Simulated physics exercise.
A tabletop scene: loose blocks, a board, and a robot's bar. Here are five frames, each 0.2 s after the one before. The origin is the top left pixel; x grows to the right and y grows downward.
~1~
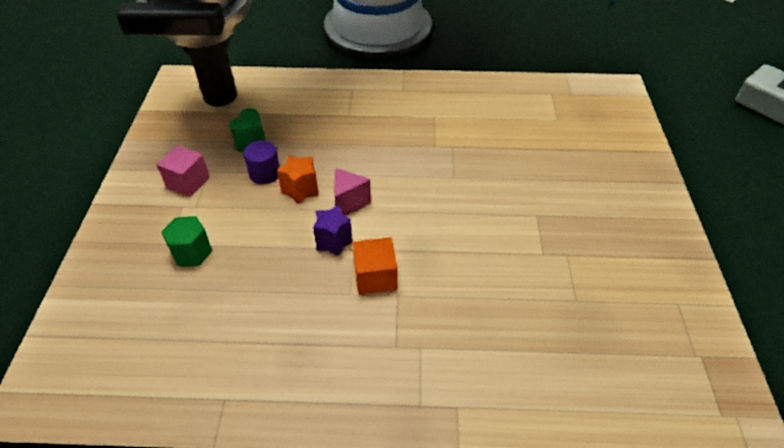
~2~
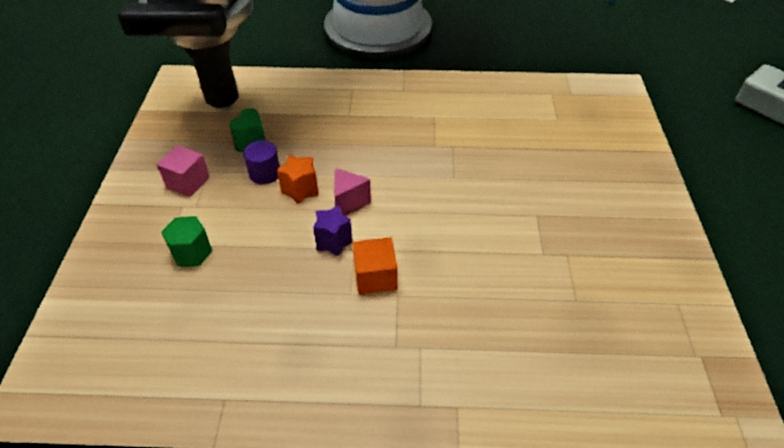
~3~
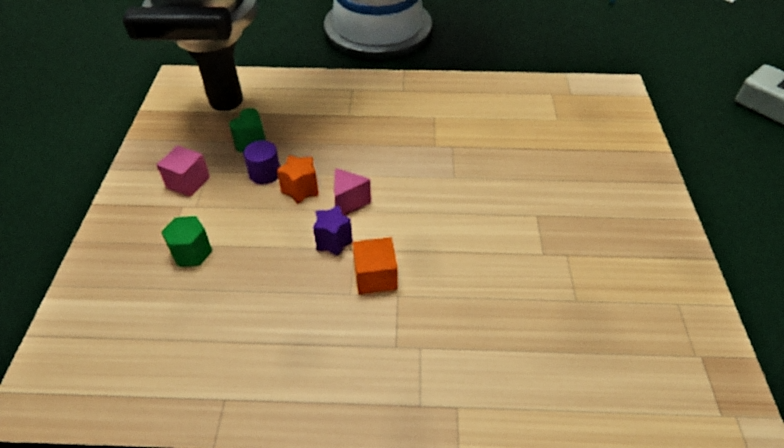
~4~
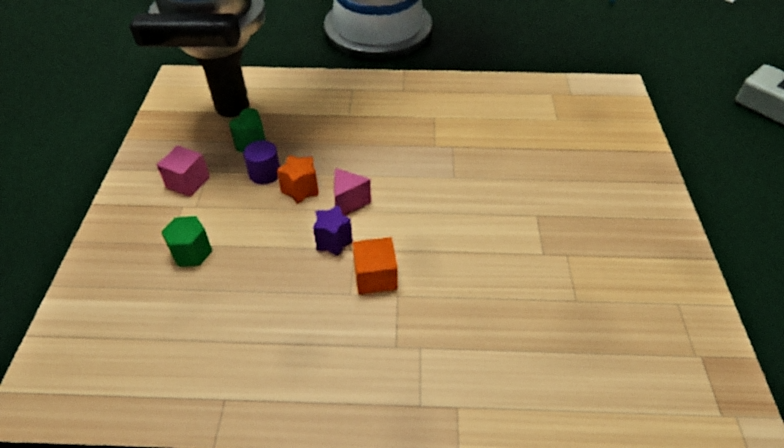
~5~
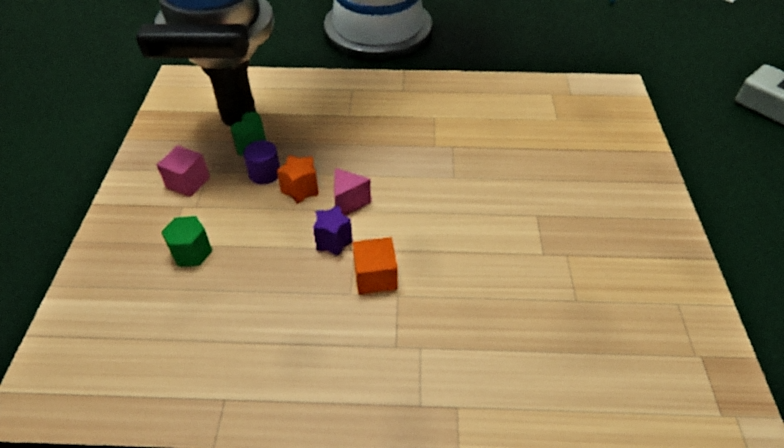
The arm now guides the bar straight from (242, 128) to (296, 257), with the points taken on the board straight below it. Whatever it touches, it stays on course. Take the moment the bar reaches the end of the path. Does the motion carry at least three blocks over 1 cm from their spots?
The answer is yes.
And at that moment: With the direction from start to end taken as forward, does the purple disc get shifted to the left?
No, it doesn't check out.
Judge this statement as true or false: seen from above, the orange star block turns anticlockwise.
True - the claim holds.
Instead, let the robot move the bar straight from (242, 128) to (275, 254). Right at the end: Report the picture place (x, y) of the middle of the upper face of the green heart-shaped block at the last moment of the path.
My prediction: (299, 254).
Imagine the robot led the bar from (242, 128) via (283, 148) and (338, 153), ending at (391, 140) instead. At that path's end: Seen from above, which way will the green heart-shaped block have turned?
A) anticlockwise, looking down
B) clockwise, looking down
Correct choice: B.
What follows on the original path. One third of the way, bar (256, 155); green heart-shaped block (264, 164); purple disc (266, 186); orange star block (300, 170), turned 35° anticlockwise.
Two thirds of the way, bar (274, 197); green heart-shaped block (278, 208), turned 45° clockwise; purple disc (259, 231); orange star block (311, 176), turned 90° anticlockwise.
At the end, bar (294, 247); green heart-shaped block (300, 262), turned 40° clockwise; purple disc (252, 252); orange star block (312, 177), turned 100° anticlockwise; purple star block still.
